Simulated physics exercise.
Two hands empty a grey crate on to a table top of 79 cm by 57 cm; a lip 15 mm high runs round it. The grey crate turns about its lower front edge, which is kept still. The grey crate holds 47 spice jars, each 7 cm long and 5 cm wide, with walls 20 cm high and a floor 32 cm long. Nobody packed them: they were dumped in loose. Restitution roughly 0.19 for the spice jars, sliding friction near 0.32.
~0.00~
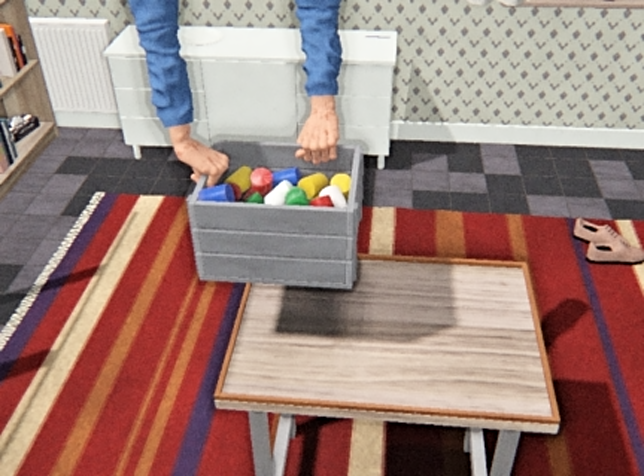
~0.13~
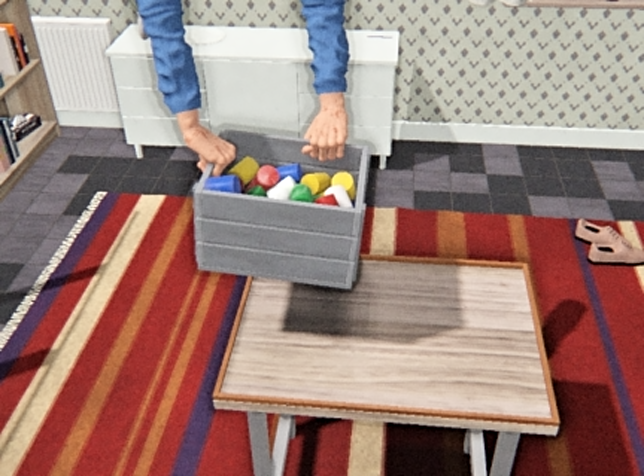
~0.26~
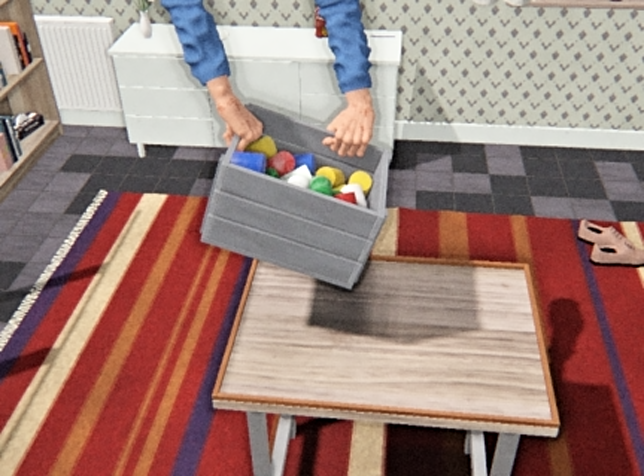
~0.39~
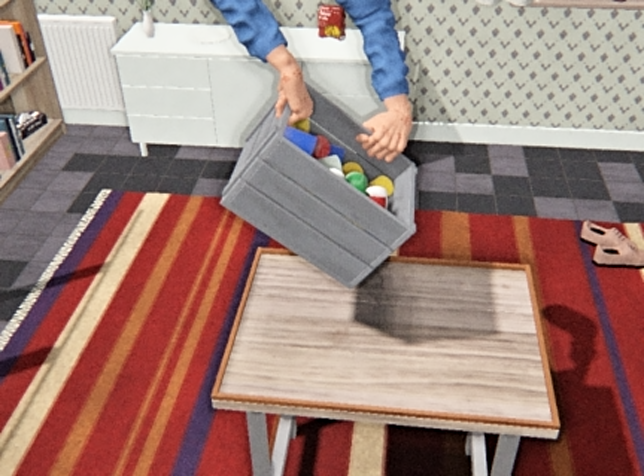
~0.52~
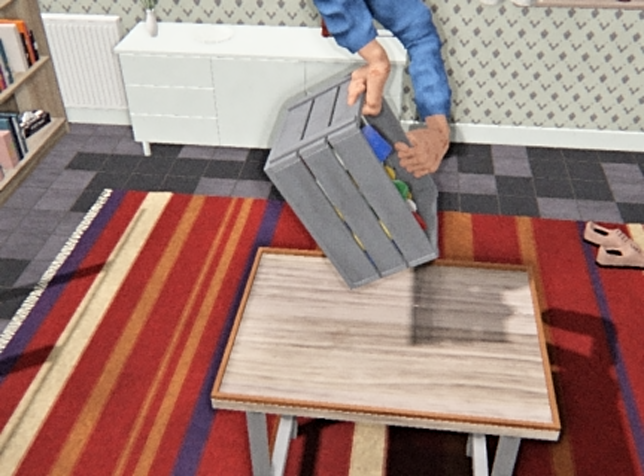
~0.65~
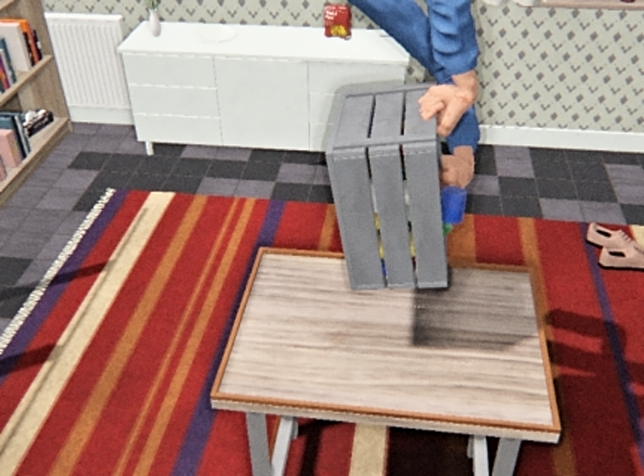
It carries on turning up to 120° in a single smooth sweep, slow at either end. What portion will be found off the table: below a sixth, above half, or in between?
You should find a sixth up to a half of the load off the table.
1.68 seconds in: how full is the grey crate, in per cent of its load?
Some 0 per cent.
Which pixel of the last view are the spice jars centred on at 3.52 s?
Around (523, 320).
After 1.11 s, tilt 120°; 12 still in the grey crate, 26 on the table top, 2 over the right end of the table and 7 in the air.
After 1.68 s, tilt 120°; 30 on the table top, 15 over the right end of the table and 2 over the table's other edges.
After 2.49 s, tilt 120°; 30 on the table top, 15 over the right end of the table and 2 over the table's other edges.
When it is over (at 3.52 s), 30 on the table top, 15 over the right end of the table and 2 over the table's other edges. Asked share, 17 of 47, 36 per cent.
